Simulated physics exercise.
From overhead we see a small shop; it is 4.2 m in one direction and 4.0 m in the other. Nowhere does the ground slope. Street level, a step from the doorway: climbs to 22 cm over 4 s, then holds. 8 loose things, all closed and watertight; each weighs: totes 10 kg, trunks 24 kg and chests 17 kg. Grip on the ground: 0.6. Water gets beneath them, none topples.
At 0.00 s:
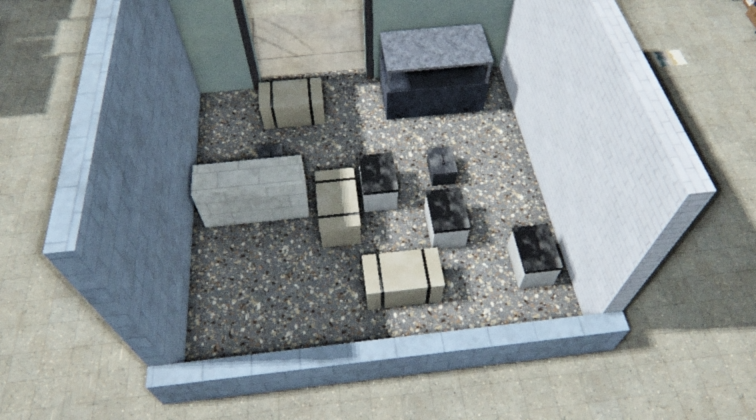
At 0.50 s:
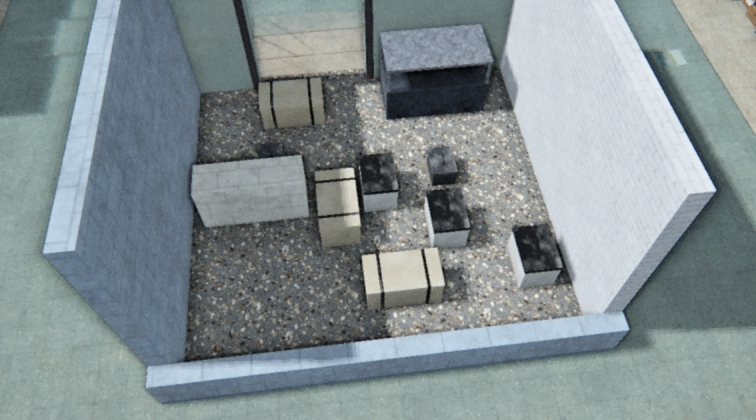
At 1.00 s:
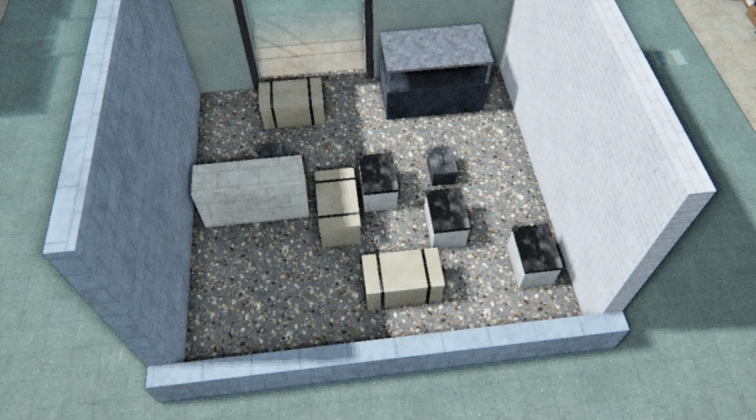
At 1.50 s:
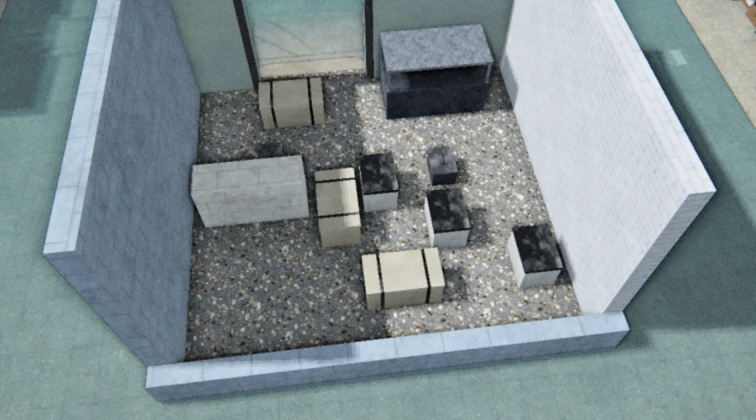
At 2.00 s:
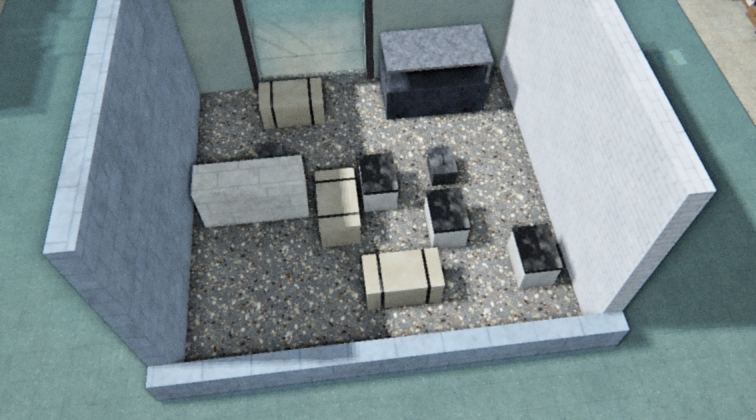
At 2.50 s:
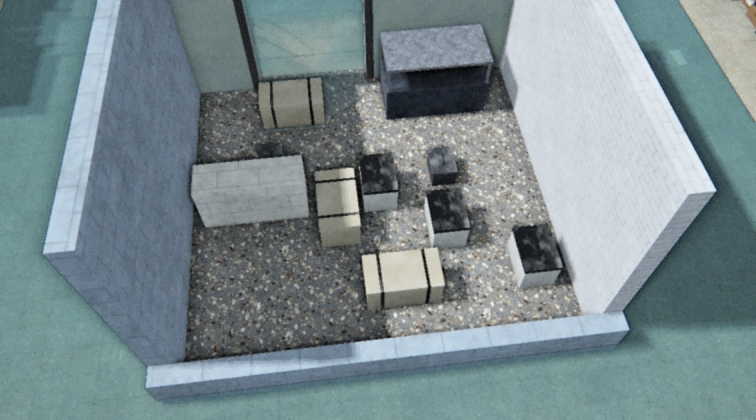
In a small walled shop with a pebbled floor, seen from above, pale strapped trunks and dark-topped chests stay still while greenish water spreads over the paving outside and deepens in colour, reaching the doorway at the back.
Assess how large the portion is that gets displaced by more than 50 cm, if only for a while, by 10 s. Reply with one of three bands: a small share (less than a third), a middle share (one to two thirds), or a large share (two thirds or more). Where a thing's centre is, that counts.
A large share, two thirds or more.
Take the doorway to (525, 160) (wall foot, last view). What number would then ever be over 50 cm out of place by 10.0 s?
Count: 6.
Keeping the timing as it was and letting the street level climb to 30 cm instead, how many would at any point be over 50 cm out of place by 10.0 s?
Under that setup the answer is 8.
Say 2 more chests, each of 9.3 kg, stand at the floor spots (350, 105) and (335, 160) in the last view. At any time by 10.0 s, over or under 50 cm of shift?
First one exceeds it, second one exceeds it.
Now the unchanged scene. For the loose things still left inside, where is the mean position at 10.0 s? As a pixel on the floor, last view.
Roughly at (376, 247).
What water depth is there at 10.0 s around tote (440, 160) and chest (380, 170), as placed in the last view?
Close to 7 and 17 centimetres.
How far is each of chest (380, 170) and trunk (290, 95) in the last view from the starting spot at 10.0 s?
Shifts: 150 cm / 60 cm.
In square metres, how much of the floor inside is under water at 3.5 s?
About 2.5 m2 is covered.
After 3.5 s 0 of 8 are over 50 cm from their spots; 0 afloat.
After 4.5 s 1 of 8 are over 50 cm from their spots; 0 afloat.
After 7.0 s 5 of 8 are over 50 cm from their spots; 3 afloat.
After 10.0 s 7 of 8 are over 50 cm from their spots, and 8 have been at some point; 6 afloat.
